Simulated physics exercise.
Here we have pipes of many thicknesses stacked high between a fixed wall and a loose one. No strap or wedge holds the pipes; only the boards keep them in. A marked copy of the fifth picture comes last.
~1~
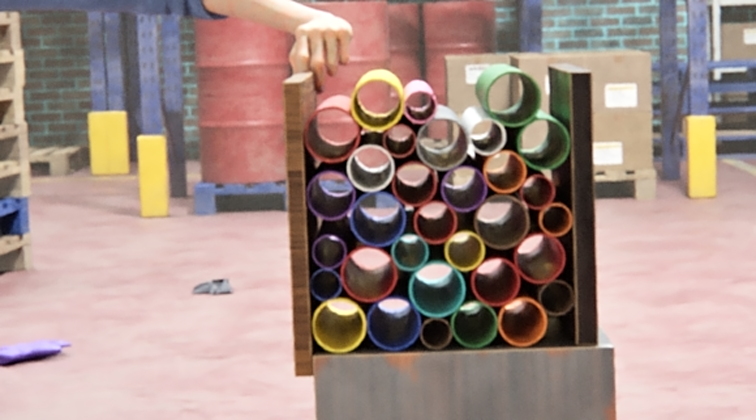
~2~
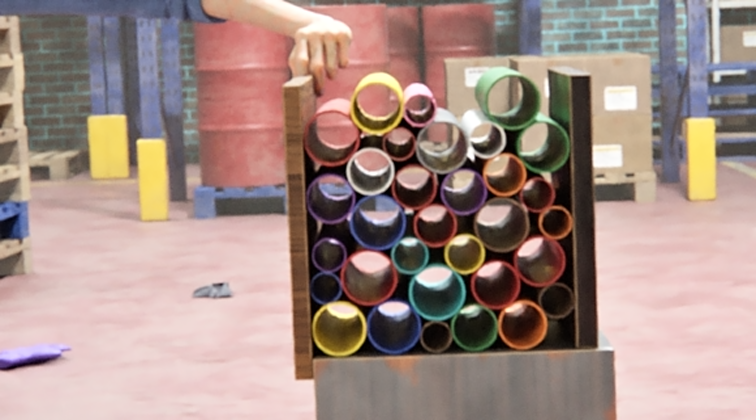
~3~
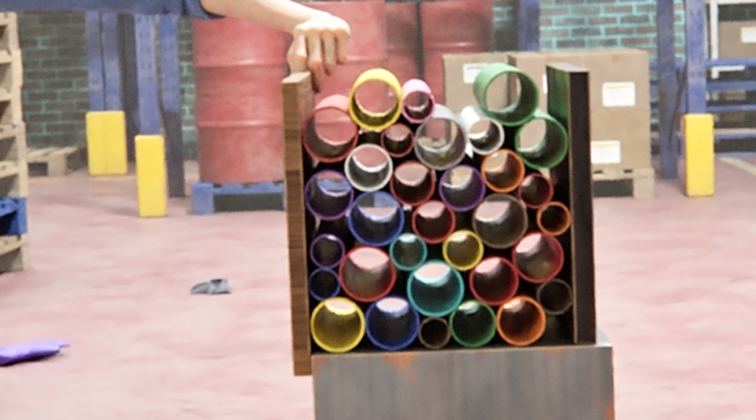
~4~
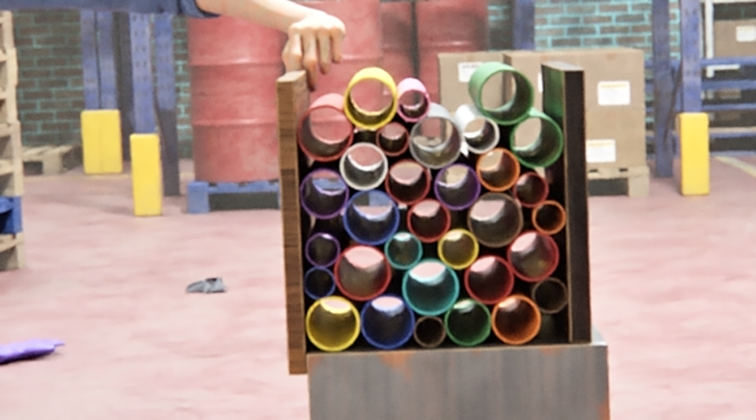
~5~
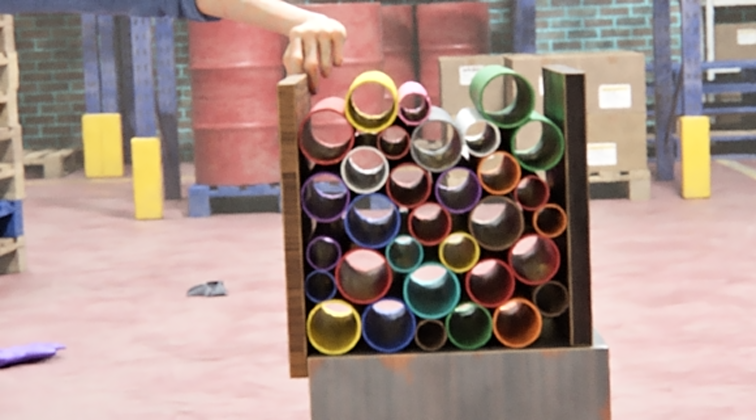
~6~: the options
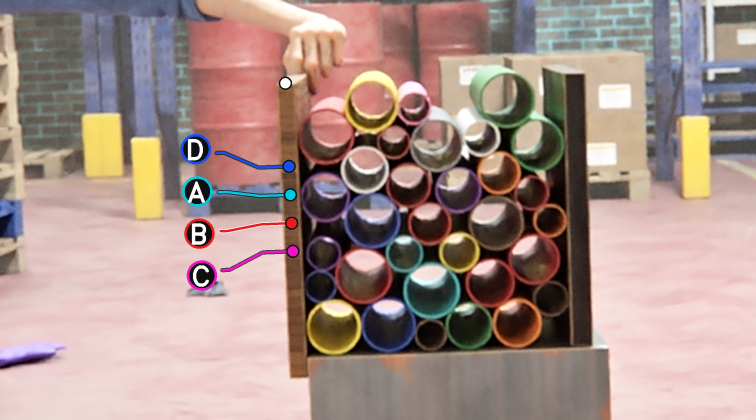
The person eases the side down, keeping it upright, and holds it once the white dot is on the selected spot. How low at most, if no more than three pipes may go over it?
The answer is mark B.
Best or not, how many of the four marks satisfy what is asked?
Three of them.
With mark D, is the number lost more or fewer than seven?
Fewer than seven.
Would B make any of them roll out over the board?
At B: Yes.
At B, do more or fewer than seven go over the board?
Fewer than seven.
On the marked copy, A at (290, 195); B at (292, 223); C at (293, 252); D at (289, 167); the white dot at (285, 83).
Following B. Soon after the start, top of the board (298, 145).
Later, top of the board (302, 218).
In the end, top of the board (302, 222), two out over the board.
As for the rest, A two out over the board; C more than three out over the board; D none out over the board.
